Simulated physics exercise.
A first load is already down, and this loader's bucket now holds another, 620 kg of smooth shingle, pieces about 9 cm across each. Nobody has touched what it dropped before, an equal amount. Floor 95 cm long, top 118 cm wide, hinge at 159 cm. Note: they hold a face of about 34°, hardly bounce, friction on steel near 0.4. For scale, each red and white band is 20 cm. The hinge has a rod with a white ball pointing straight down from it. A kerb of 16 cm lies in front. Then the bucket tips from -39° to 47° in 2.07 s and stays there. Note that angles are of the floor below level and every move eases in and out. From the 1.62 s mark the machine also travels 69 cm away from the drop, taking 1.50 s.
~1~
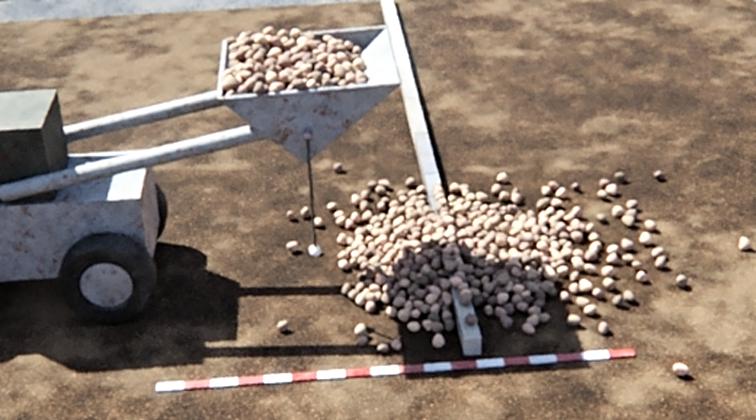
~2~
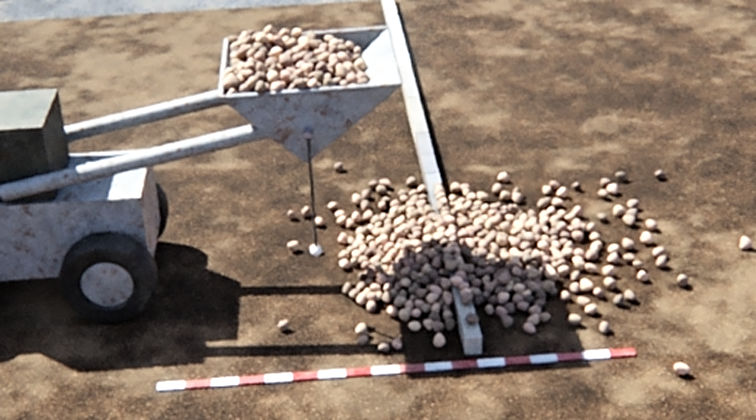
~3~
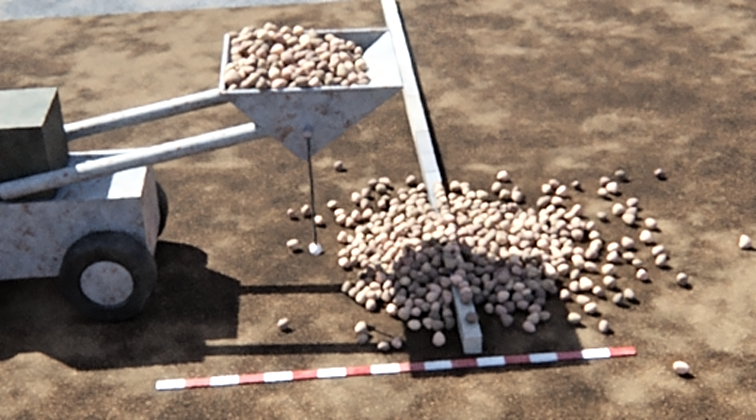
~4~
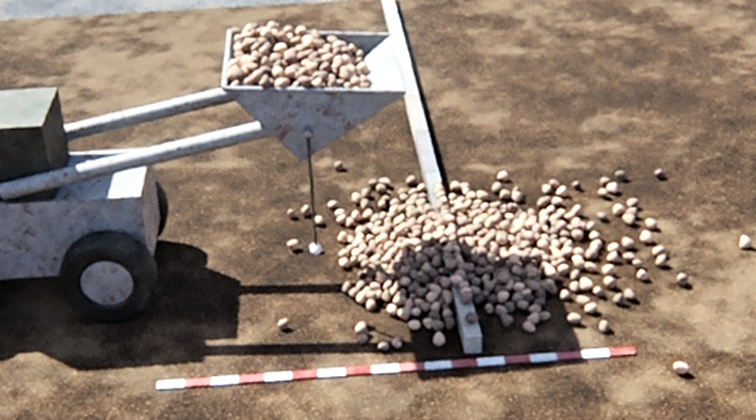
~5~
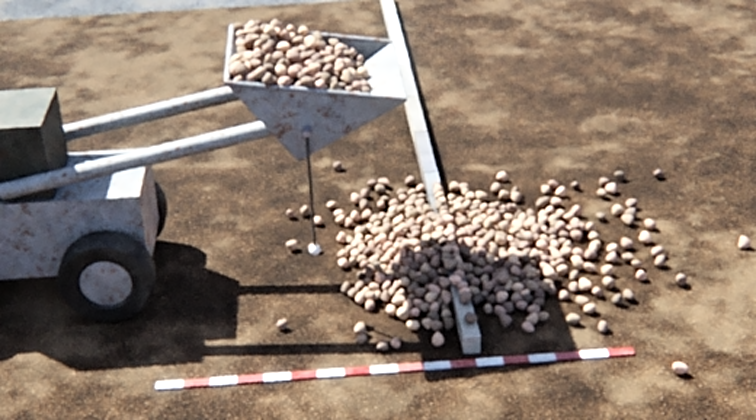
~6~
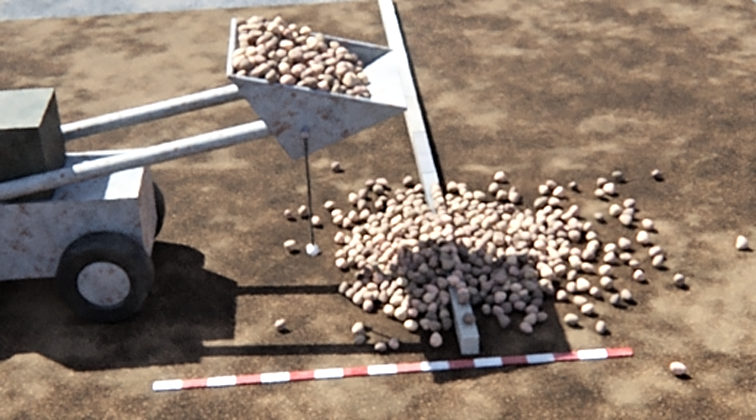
A patch of brown earth lies in sunlight, seen from above and to one side. At the left, a grey wheeled loader holds a bucket of pinkish-tan stones over the ground, a thin rod with a white ball hanging beneath, while a similar heap straddles a pale kerb beside a red-and-white striped pole. The bucket slowly tilts forward to the right, its load staying inside, and the heap below lies still.
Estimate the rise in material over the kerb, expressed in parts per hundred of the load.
Close to 28 parts in a hundred.
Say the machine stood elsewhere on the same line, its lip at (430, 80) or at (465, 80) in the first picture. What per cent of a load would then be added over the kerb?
I'd expect near 50 per cent first and near 80 per cent next.
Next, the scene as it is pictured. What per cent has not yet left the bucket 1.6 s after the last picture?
Reading: Near 0 % of the load.
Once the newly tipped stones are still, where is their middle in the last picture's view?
Centre at roughly (412, 247).
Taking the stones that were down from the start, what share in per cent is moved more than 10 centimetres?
About 25 %.
Then, 1.0 s after the last picture the floor is at 33°; in per cent of one load, 76 in the bucket, 74 on this side of the kerb, 50 over the kerb; the foremost stones are at (660, 225).
Then, 1.6 s after the last picture the floor is at 47°; in per cent of one load, 1 in the bucket, 126 on this side of the kerb, 73 over the kerb; the foremost stones are at (660, 225).
Then, 3.0 s after the last picture the floor is at 47°; in per cent of one load, 0 in the bucket, 122 on this side of the kerb, 78 over the kerb; the foremost stones are at (660, 225).
Then, 5.8 s after the last picture the floor is at 47°; in per cent of one load, 0 in the bucket, 122 on this side of the kerb, 78 over the kerb; the foremost stones are at (660, 225). Net gain over the kerb, 28.
